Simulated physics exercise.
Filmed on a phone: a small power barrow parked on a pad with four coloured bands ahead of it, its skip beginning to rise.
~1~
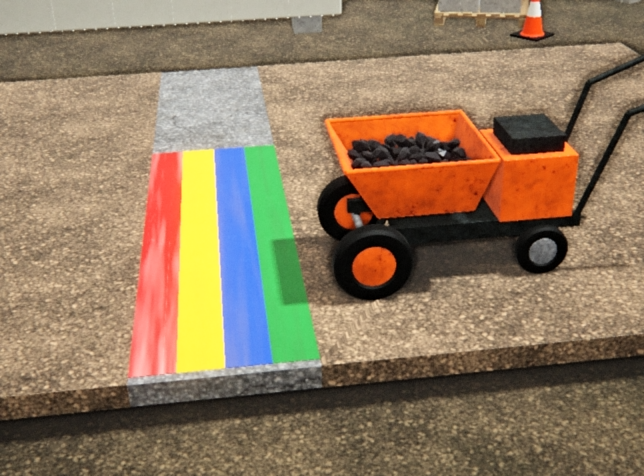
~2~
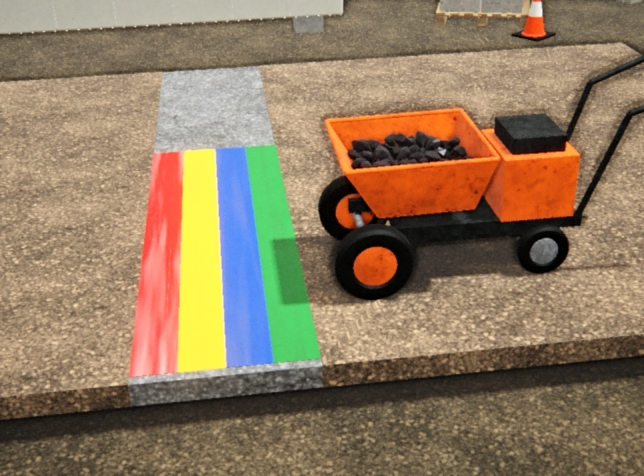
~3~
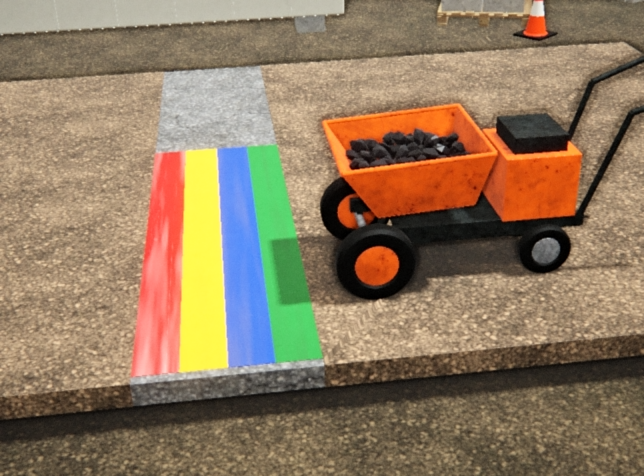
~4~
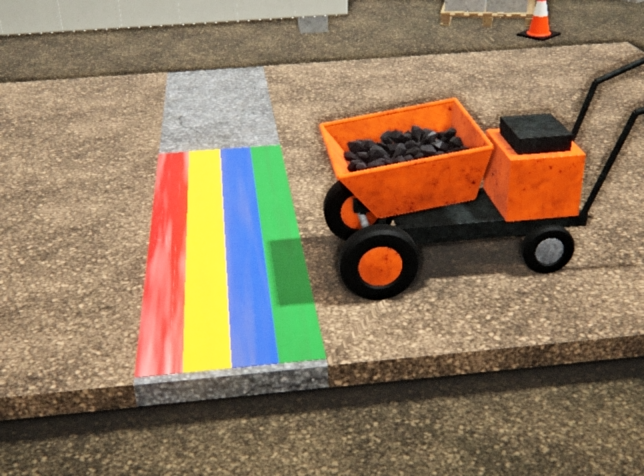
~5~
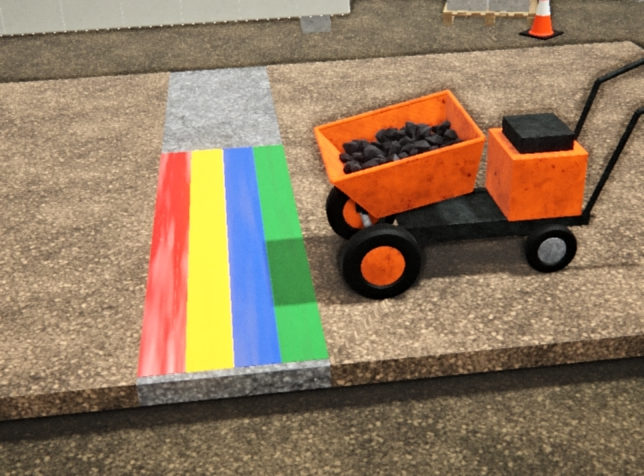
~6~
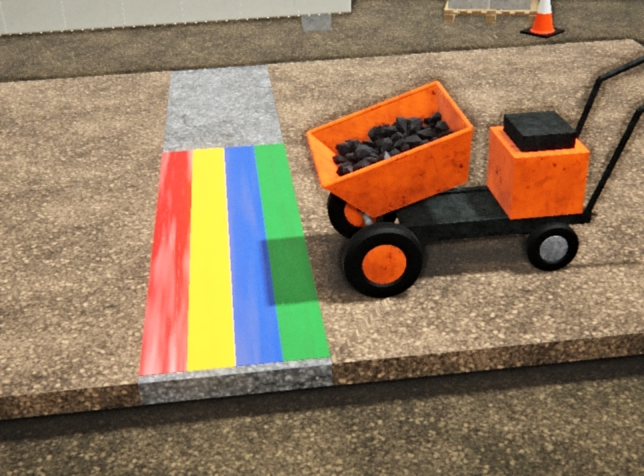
The footage shows an orange power barrow loaded with dark lumps of coal, parked right of red, yellow, blue and green bands on a pad; its skip sits level, then gradually tilts toward the left as its rear end rises.
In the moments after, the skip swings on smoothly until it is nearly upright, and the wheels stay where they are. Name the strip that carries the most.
Most covered: The blue band.
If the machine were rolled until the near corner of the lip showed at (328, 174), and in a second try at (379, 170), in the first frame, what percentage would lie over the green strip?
First some 0, then 40 per cent.
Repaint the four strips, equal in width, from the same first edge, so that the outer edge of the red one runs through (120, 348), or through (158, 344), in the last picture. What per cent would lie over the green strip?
About 20 and 10 per cent.
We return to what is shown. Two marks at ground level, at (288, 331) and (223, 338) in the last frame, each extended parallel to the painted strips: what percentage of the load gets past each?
Roughly 90 per cent, and 30 per cent.
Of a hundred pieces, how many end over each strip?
Green strip: 10 %, blue strip: 45 %, yellow strip: 20 %, red strip: 10 %.
Soon, skip tipped steeply; all in the skip.
A while on, skip tipped right over; nearly all in the skip; a small part over the blue strip; a stray few falling.
Towards the end, skip tipped right over; about a quarter in the skip; a stray few over the green strip; about a third over the blue strip; about a quarter over the yellow strip; a small part over the red strip; a stray few off the paint.
Finally, skip tipped right over; a small part in the skip; a small part over the green strip; about half over the blue strip; about a quarter over the yellow strip; a small part over the red strip; a small part off the paint.
